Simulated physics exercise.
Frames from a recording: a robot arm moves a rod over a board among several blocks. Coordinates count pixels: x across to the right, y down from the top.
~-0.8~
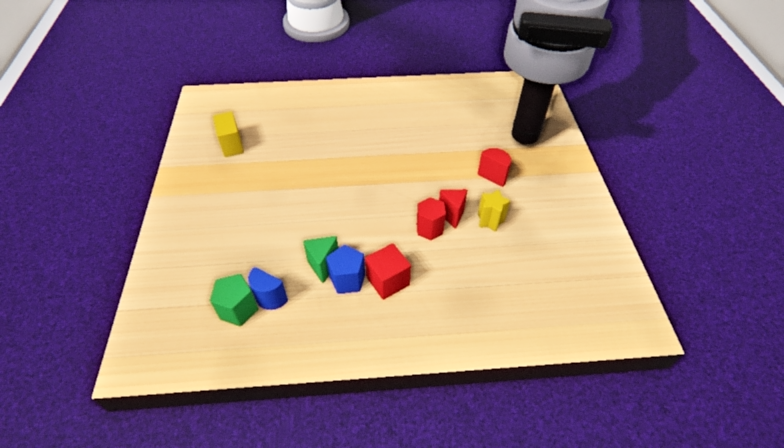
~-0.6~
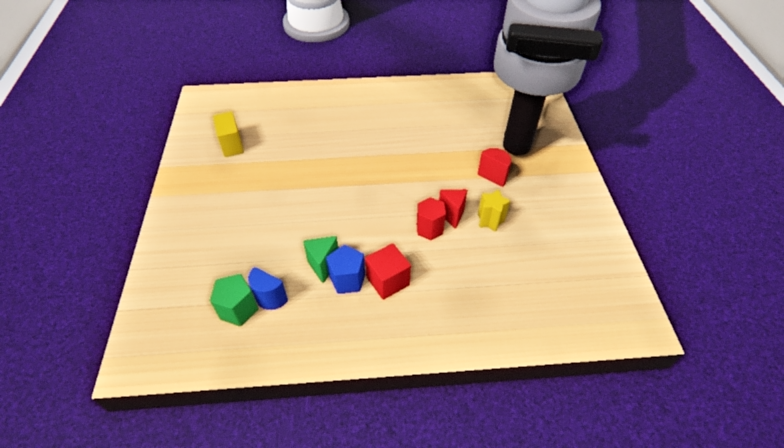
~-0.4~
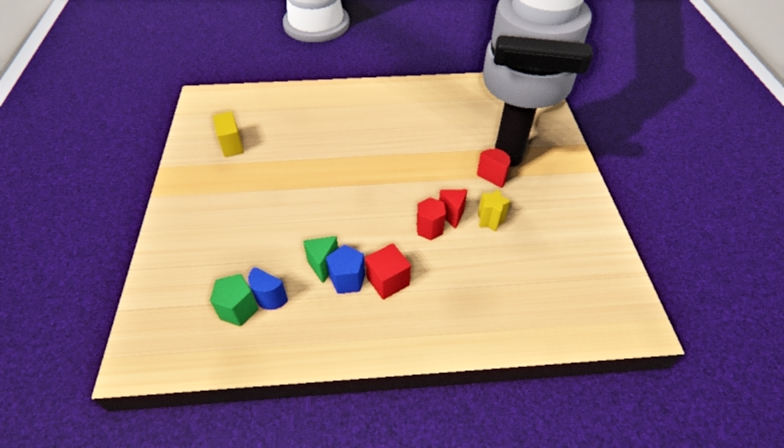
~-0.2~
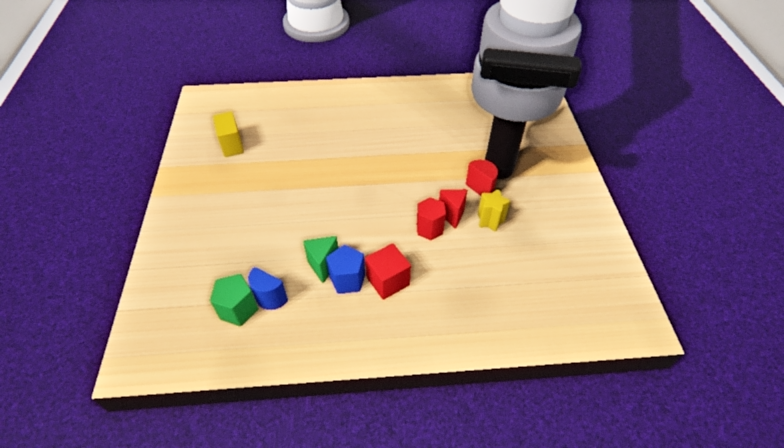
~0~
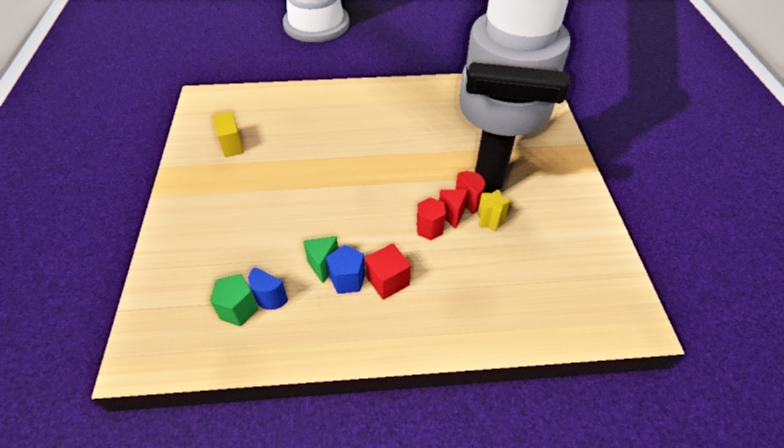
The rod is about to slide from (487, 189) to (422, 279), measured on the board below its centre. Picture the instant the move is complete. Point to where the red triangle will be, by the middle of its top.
I'd place it at (383, 245), taking the centre of its top.
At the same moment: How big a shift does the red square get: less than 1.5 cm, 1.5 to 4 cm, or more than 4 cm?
The answer is 1.5 to 4 cm.
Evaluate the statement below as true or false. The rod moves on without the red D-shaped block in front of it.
This is false.
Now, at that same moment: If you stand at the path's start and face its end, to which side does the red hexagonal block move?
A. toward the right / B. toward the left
A (toward the right)
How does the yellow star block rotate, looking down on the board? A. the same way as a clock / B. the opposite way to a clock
B: The opposite way to a clock.
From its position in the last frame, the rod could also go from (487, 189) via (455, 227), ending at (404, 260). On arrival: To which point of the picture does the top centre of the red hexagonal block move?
Its top middle: (381, 221).
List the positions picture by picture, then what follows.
Rod's lower end (525, 136); red square (388, 261); red hexagonal block (432, 208); red triangle (455, 195); red D-shaped block (498, 155); yellow star block (495, 200), in the first frame.
Rod (517, 146); blocks still, in the second frame.
Rod (508, 158); blocks still, in the third frame.
Rod (498, 169); red D-shaped block (486, 168), in the fourth frame.
Rod (488, 182); red square (388, 261); red hexagonal block (432, 208); red triangle (455, 195); red D-shaped block (473, 180); yellow star block (495, 200), in the fifth frame.
The first path, step by step. One third of the way, rod (469, 210); red hexagonal block (413, 215), turned 40° clockwise; red triangle (438, 218), turned 40° clockwise; red D-shaped block (454, 211), turned 20° anticlockwise; yellow star block (495, 208), turned 35° anticlockwise.
Two thirds of the way, rod (447, 240); red square (385, 261), turned 15° anticlockwise; red hexagonal block (394, 220), turned 105° clockwise; red triangle (405, 239), turned 75° clockwise; red D-shaped block (425, 239), turned 15° clockwise; yellow star block (495, 209), turned 50° anticlockwise.
At the end, rod (423, 273); red square (372, 280); red hexagonal block (392, 221), turned 115° clockwise; red triangle (383, 245), turned 115° clockwise; red D-shaped block (399, 274); yellow star block (495, 209), turned 50° anticlockwise.
